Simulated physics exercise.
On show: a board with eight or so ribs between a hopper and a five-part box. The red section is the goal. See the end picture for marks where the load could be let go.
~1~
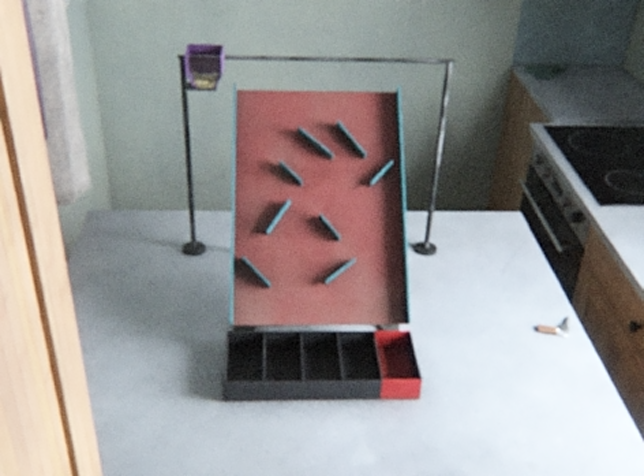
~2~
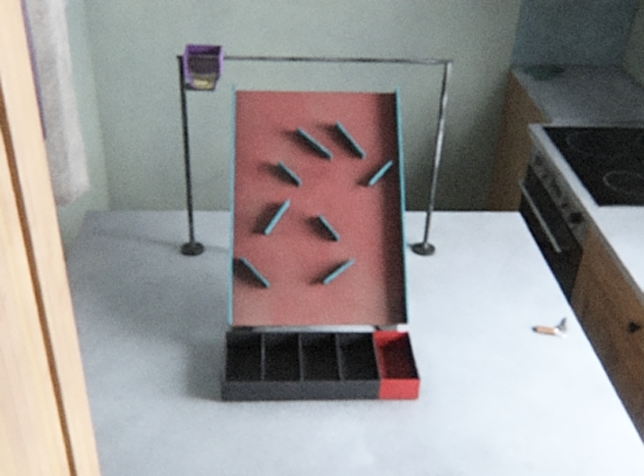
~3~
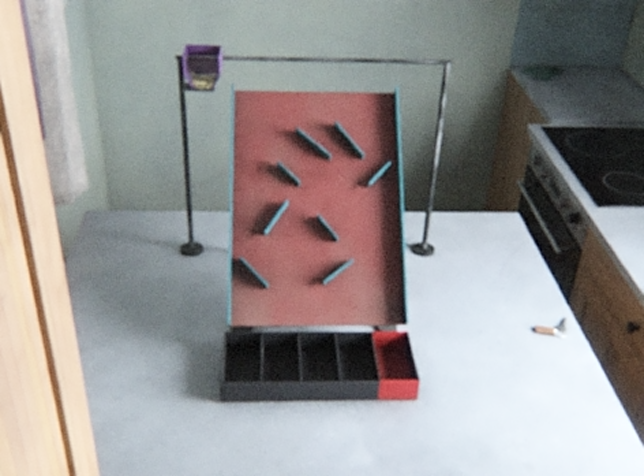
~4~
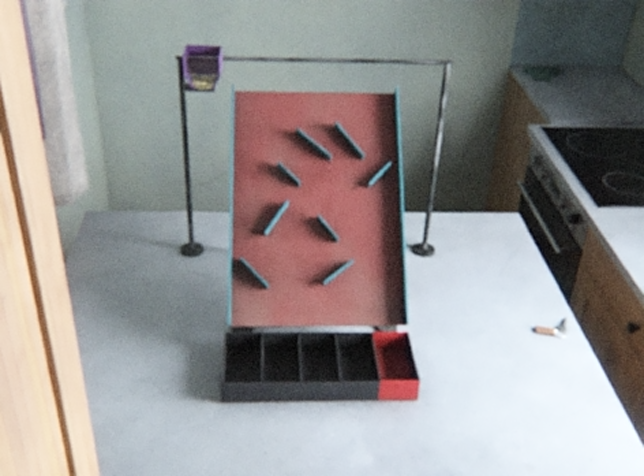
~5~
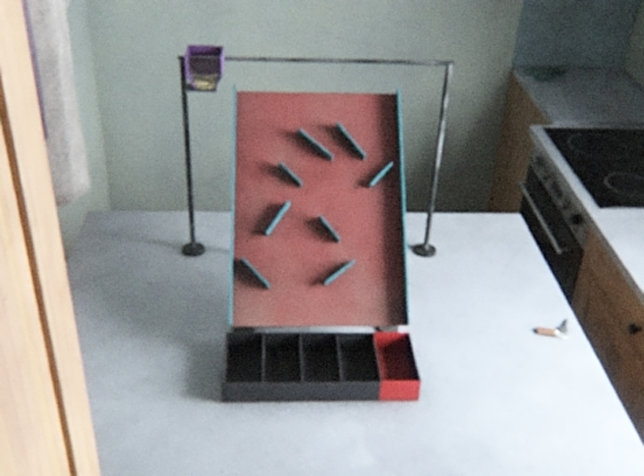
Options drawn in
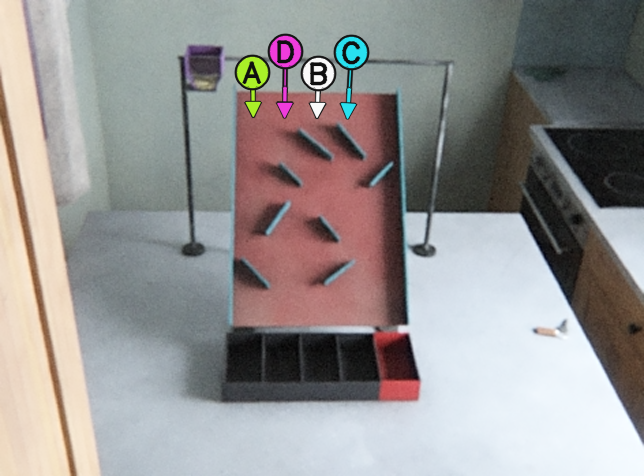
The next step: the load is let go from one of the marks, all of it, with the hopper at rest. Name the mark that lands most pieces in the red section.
The answer is mark B.
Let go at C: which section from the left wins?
The second from the left.
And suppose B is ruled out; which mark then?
It is D.
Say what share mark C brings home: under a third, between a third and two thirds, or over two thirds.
Under a third.
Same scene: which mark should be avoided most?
A.
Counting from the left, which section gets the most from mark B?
It is the fifth one.
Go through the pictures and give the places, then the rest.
In the first frame, hopper at (206, 81), soya beans, door shut.
In the second frame, ribs (297, 127) to (332, 155), (337, 121) to (365, 155), (278, 161) to (301, 182).
In the third frame, ribs (369, 183) to (390, 162), (265, 232) to (288, 200), (318, 214) to (338, 238).
In the fourth frame, ribs (241, 257) to (268, 285), (324, 282) to (354, 259).
In the fifth frame, red section at (400, 390), number 5 of 5 from the left.
On the marked copy, mark A meets the board at (253, 111); mark B meets the board at (317, 112); mark C meets the board at (347, 113); mark D meets the board at (284, 112).
With A, a stray few in the red section, nearly all in other sections.
With B, about two thirds in the red section, about a quarter in other sections, a small part outside the box.
With C, a small part in the red section, most in other sections.
With D, about a third in the red section, about two thirds in other sections, a stray few outside the box.
